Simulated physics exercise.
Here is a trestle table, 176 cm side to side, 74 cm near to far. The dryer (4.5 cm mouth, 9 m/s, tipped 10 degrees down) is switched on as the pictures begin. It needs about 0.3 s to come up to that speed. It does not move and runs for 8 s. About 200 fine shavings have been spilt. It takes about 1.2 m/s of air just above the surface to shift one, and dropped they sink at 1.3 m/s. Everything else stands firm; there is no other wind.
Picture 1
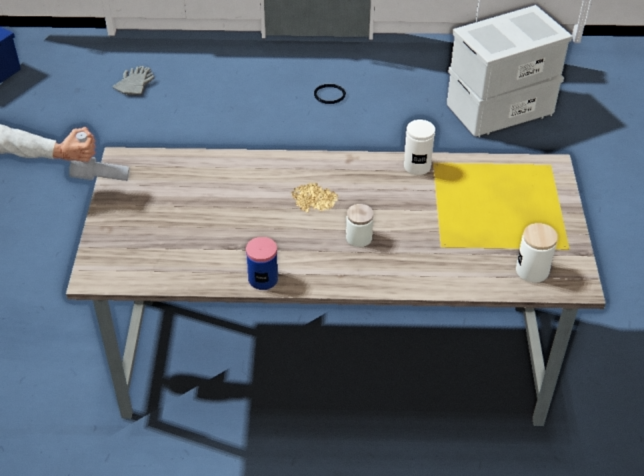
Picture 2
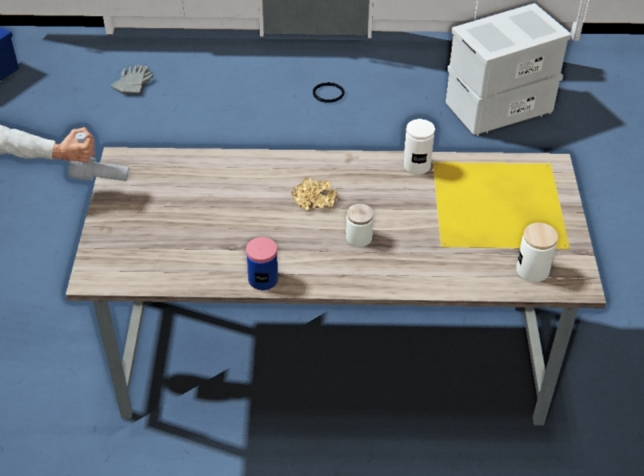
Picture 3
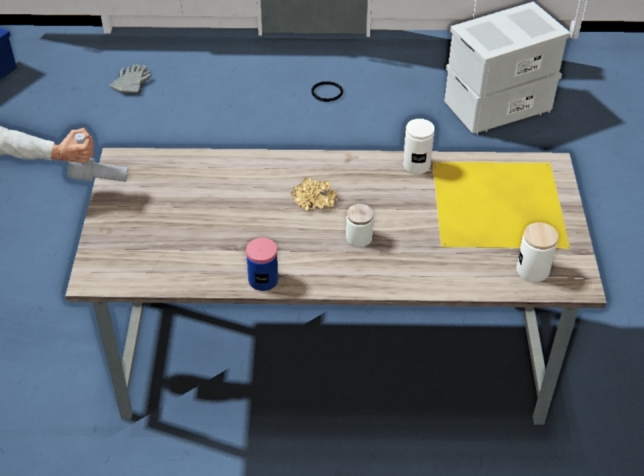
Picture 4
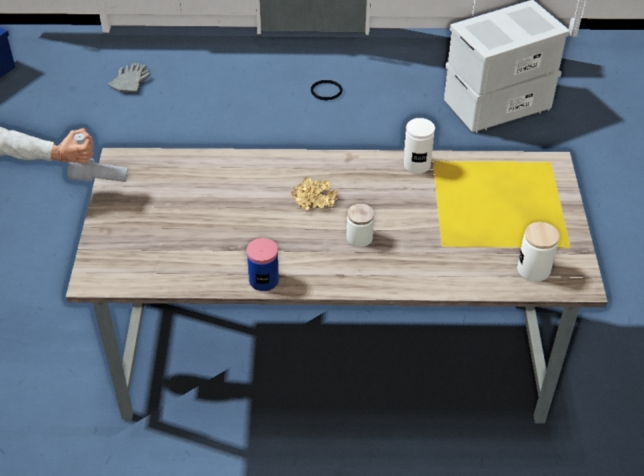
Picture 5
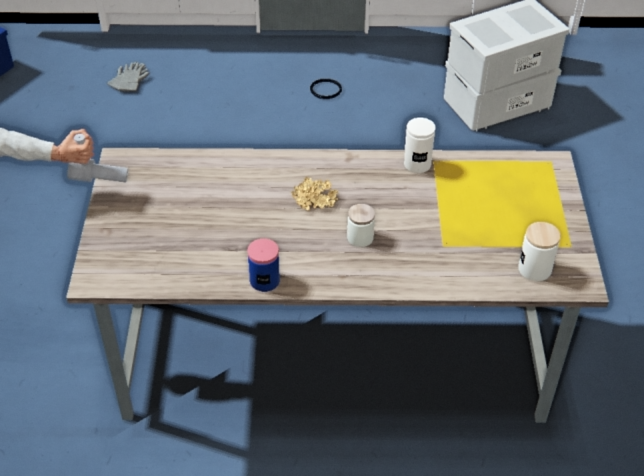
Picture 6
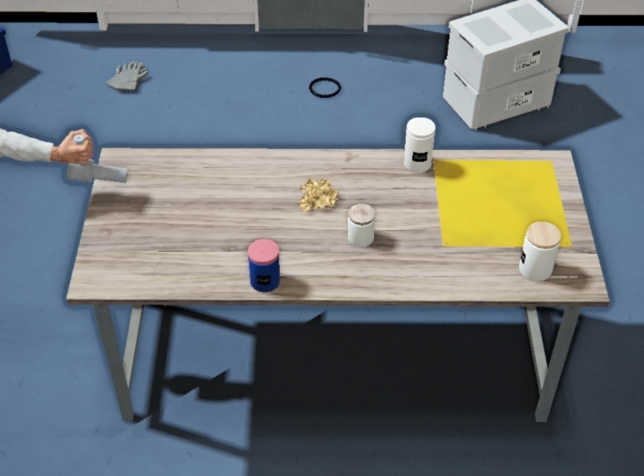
In this clip, a hand at the left holds a grey tool over a wooden table with several jars, a yellow mat and a small pile of pale shavings, which stays almost still before shifting very slightly to the right.
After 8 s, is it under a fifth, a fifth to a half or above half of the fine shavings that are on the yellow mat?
Of the fine shavings, less than a fifth end on the yellow mat.
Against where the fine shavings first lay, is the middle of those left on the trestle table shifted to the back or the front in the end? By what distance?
Towards the back, some 20 cm.
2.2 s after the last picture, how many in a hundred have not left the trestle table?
About 30 %.
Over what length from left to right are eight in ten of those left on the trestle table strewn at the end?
Roughly 20 cm.
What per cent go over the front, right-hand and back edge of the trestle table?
Roughly 0 % front, 70 % right-hand, 3 % back.
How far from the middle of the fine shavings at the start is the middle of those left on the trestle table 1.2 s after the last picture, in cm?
Roughly 80 cm.
Then, 1.2 s after the last picture, 9 % are on the yellow mat; the middle of those still in play is near (540, 247); 35 % have settled or left.
Then, 2.2 s after the last picture, 2 % are on the yellow mat; the middle of those still in play is near (537, 251); 70 % have settled or left.
Then, 4.1 s after the last picture, 2 % are on the yellow mat; the middle of those still in play is near (521, 254); 80 % have settled or left.
Then, 7.7 s after the last picture, at the end, 2 % are on the yellow mat; the middle of those still in play is near (495, 159).
